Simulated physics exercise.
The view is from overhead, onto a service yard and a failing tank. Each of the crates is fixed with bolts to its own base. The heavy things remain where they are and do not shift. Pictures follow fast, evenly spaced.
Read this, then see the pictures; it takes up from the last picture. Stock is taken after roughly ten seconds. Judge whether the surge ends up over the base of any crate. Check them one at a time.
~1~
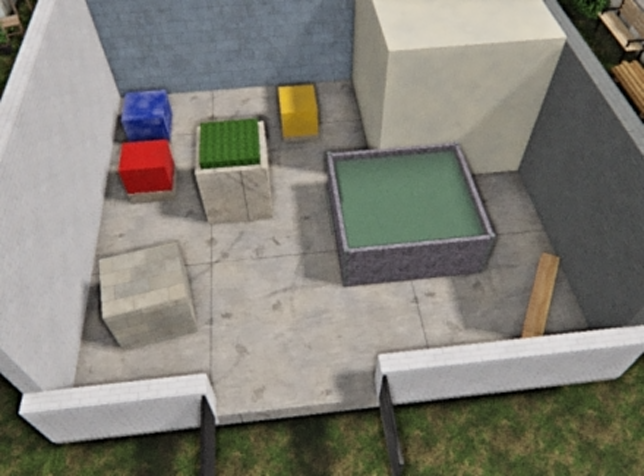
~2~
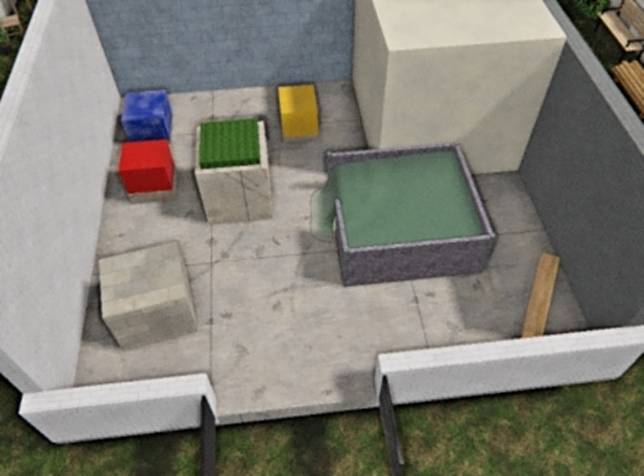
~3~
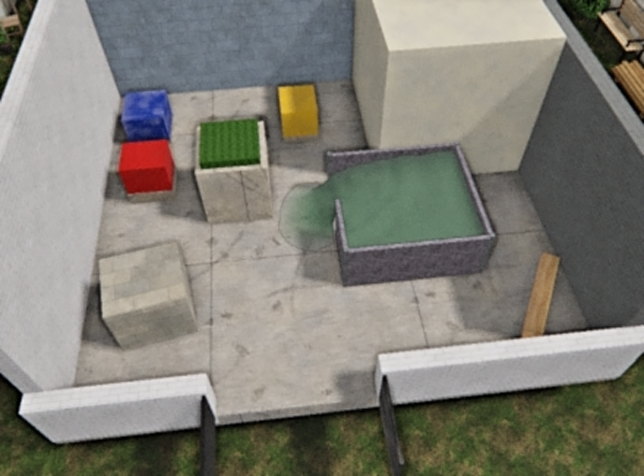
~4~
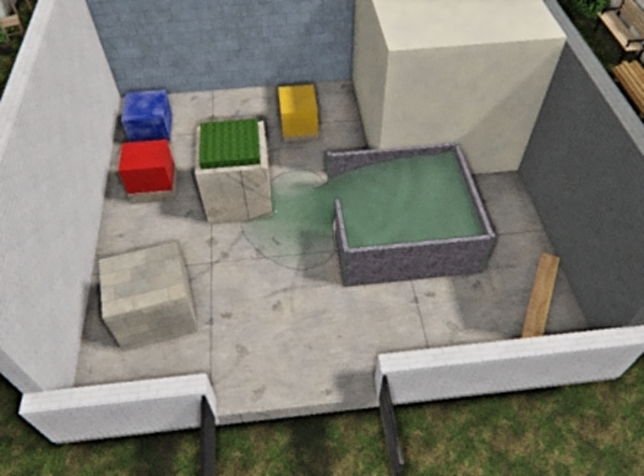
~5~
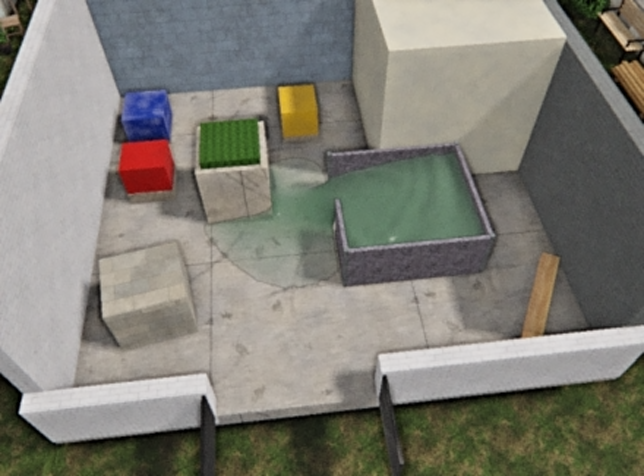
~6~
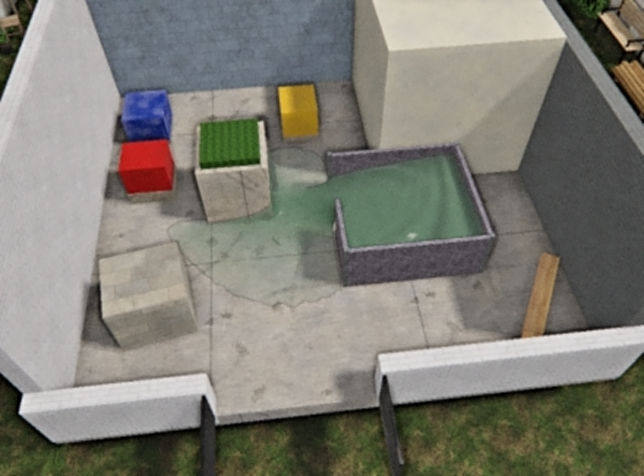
The blue crate gets wet. The yellow crate gets wet. The red crate keeps dry.
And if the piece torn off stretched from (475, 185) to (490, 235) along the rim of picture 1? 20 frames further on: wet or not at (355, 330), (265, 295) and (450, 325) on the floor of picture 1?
Sodden, then sodden, then sodden.
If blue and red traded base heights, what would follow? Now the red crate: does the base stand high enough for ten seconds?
Then: The red crate is reached.
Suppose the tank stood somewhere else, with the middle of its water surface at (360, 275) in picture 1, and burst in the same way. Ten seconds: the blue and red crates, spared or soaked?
Result: Blue crate is inundated; red crate is inundated.
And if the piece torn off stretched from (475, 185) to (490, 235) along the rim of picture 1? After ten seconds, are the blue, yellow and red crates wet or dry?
Blue: Flooded; yellow: Not flooded; red: Not flooded.
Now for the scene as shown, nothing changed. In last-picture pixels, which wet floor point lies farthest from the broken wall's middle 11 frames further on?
My pick would be pixel (70, 414).
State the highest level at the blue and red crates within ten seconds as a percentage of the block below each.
420 %, then 60 %.
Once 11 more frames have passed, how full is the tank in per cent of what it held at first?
Near 56 in a hundred.
A moment on, water covers 30 % of the floor; the blue crate not reached, the yellow crate water round its plinth, the red crate not reached.
Next, water covers 45 % of the floor; the blue crate water round its plinth, the yellow crate water round its plinth, the red crate water round its plinth.
Then, water covers 60 % of the floor; the blue crate water round its plinth, the yellow crate water round its plinth, the red crate water round its plinth.
Later, water covers 75 % of the floor; the blue crate water round its plinth, the yellow crate water round its plinth, the red crate water round its plinth.
In the end, water covers 85 % of the floor; the blue crate was topped, the yellow crate was topped, the red crate stayed above the water.
